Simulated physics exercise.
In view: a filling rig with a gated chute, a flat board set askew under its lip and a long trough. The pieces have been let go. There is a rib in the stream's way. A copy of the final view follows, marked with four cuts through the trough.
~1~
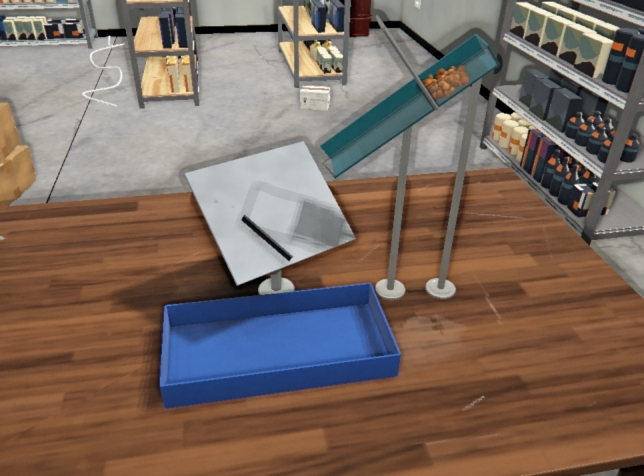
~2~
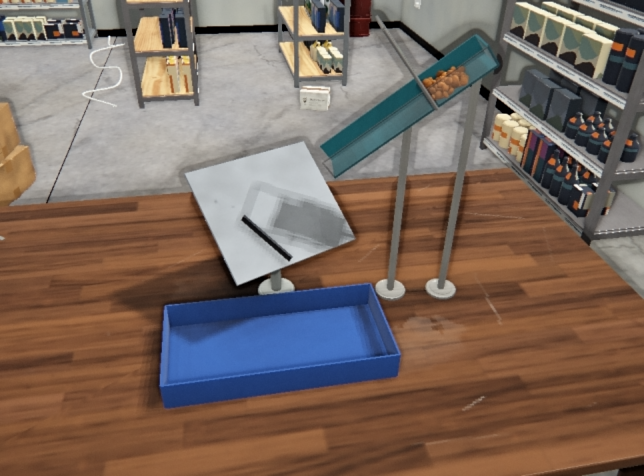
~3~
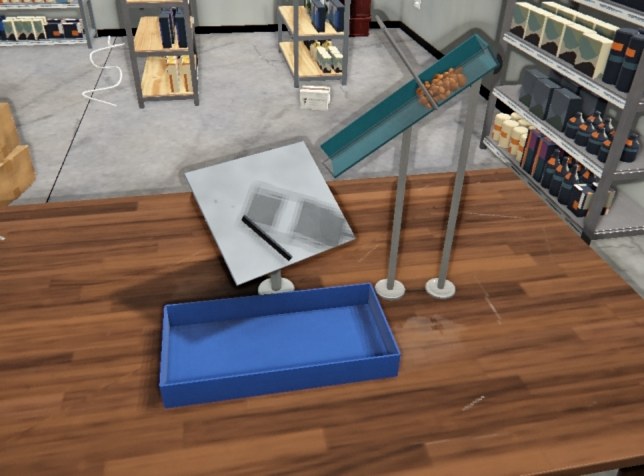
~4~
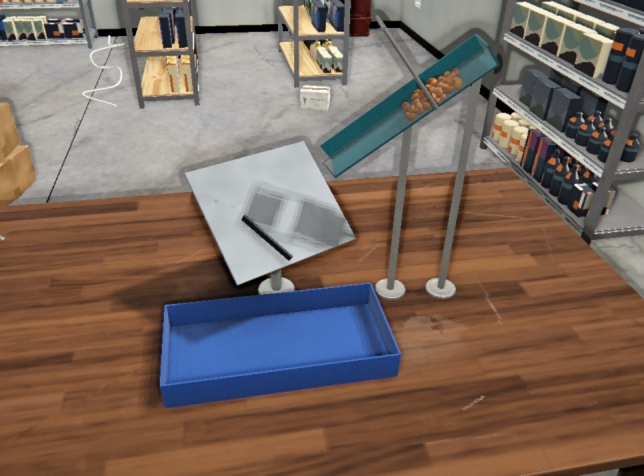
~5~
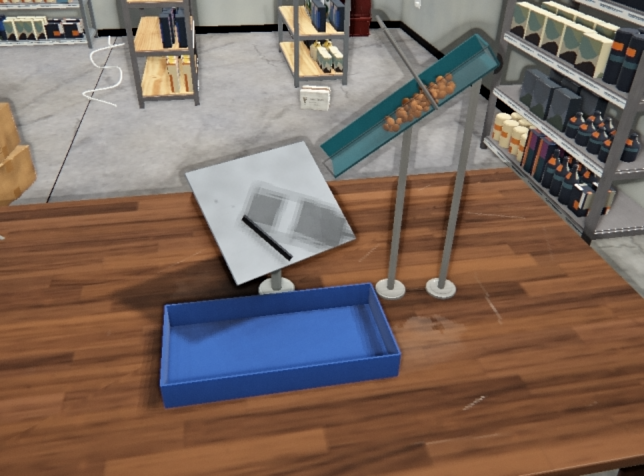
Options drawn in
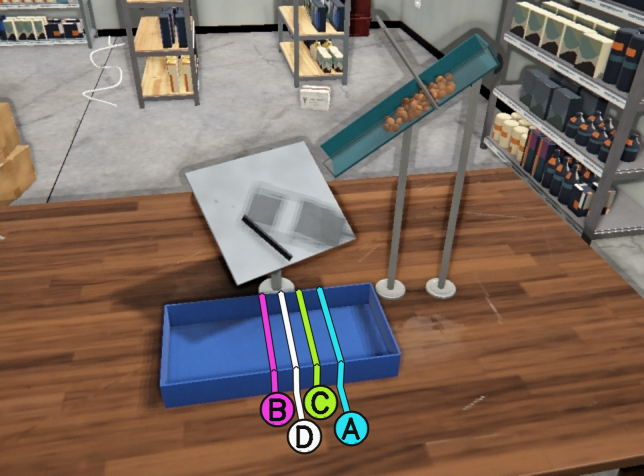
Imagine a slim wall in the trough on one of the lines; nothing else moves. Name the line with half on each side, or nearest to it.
A works best here.
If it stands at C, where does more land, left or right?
The right side.
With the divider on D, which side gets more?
The right side.
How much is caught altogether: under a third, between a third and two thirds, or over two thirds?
It is over two thirds.
On the marked copy, line A crosses the front rim at (340, 362); line B crosses the front rim at (273, 371); line C crosses the front rim at (316, 365); line D crosses the front rim at (296, 368).
If A is chosen, of what is caught, roughly half on the left of the divider, roughly half on the right.
If B is chosen, of what is caught, not one piece on the left of the divider, every piece on the right.
If C is chosen, of what is caught, just a few on the left of the divider, almost all on the right.
If D is chosen, of what is caught, just a few on the left of the divider, almost all on the right.
